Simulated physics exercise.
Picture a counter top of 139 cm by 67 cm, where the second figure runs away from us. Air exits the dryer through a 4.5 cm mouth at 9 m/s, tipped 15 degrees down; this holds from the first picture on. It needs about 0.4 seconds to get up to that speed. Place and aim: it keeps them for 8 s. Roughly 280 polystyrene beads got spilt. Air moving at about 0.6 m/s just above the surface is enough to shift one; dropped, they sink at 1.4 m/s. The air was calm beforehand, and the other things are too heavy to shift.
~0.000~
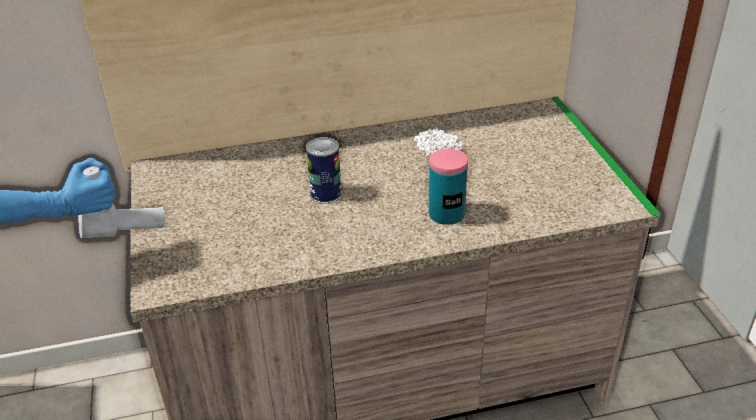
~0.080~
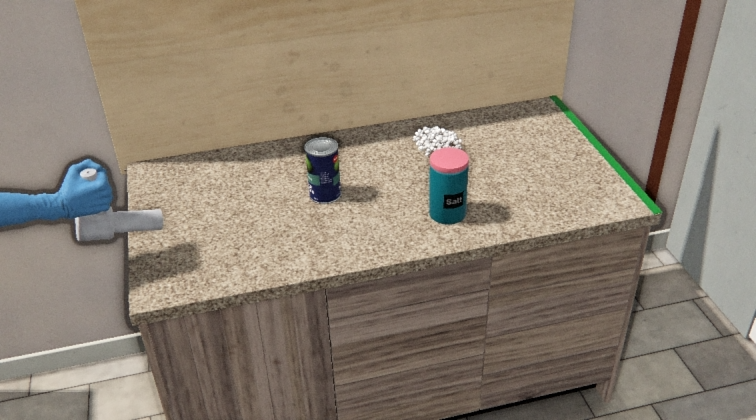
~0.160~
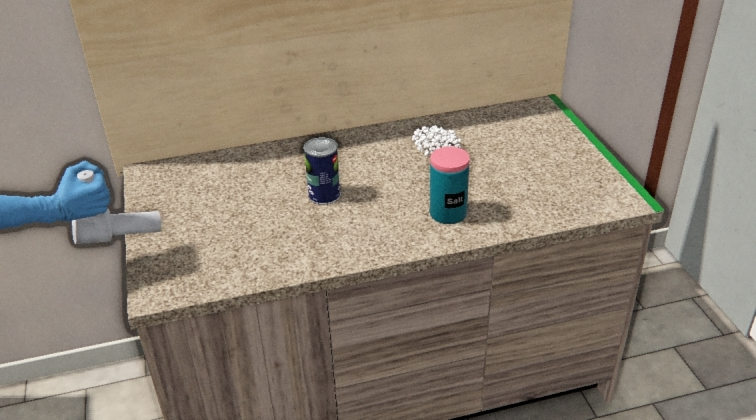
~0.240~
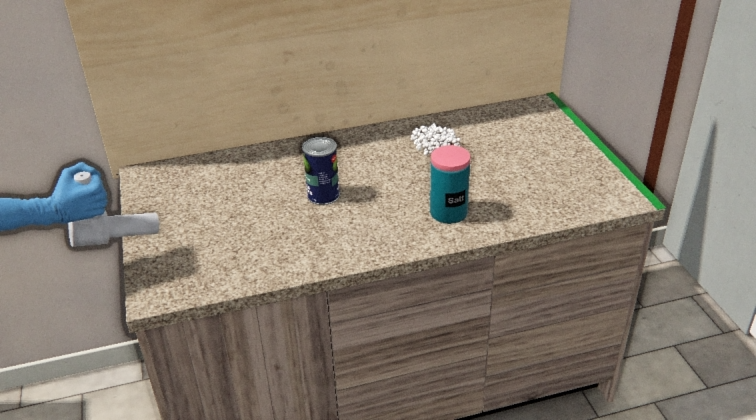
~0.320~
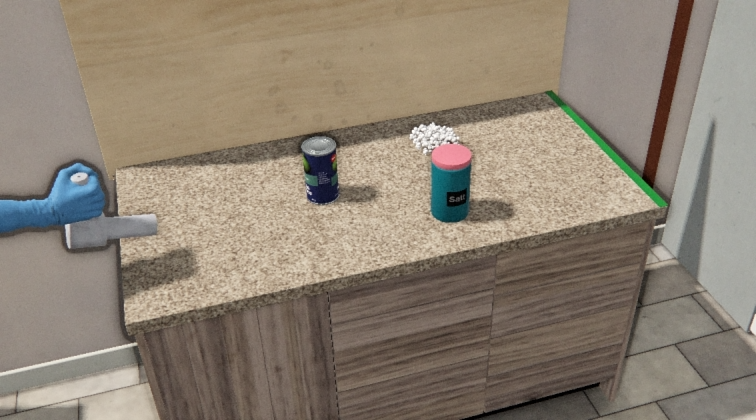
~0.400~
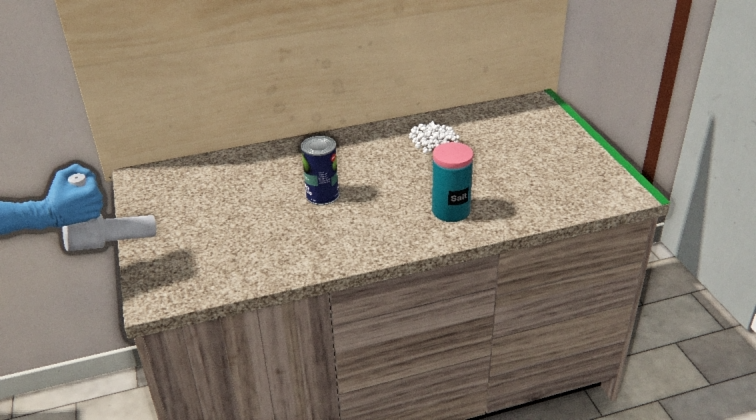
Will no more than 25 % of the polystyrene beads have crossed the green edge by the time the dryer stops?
Yes - 25 % or fewer cross it.
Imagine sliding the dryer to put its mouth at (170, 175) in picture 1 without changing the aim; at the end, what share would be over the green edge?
100 per cent, roughly.
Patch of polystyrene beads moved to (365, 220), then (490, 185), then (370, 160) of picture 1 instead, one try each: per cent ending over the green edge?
First try 30 %, second 90 %, third 40 %.
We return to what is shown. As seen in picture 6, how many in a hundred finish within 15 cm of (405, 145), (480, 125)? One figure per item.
Estimates in listed order: 70 %; 30 %.
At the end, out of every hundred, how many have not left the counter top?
About 90 % of them are still there at the end.
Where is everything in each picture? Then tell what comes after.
In the first picture, the middle of the polystyrene beads is near (438, 143), none has stirred yet and the mouth of the dryer is at (163, 218).
In the second picture, the middle of the polystyrene beads is near (437, 139), none has stirred yet and the green edge is centred on (604, 148).
In the third picture, the middle of the polystyrene beads is near (439, 139), none has stirred yet, the top of a jar is at (450, 157) and the top of a tin is at (320, 146).
In the fourth picture, the middle of the polystyrene beads is near (438, 138) and none has stirred yet.
In the fifth picture, the middle of the polystyrene beads is near (437, 137) and none has stirred yet.
In the sixth picture, the middle of the polystyrene beads is near (437, 136) and none has stirred yet.
After 1.6 s, 93 % are on the move or not yet settled, 0 % are over the green edge; the middle of those still in play is near (434, 137).
After 2.6 s, 87 % are on the move or not yet settled, 1 % are over the green edge; the middle of those still in play is near (437, 137).
After 4.4 s, 81 % are on the move or not yet settled, 1 % are over the green edge; the middle of those still in play is near (438, 139).
After 8.0 s, at the end, 6 % are over the green edge; the middle of those still in play is near (438, 139).
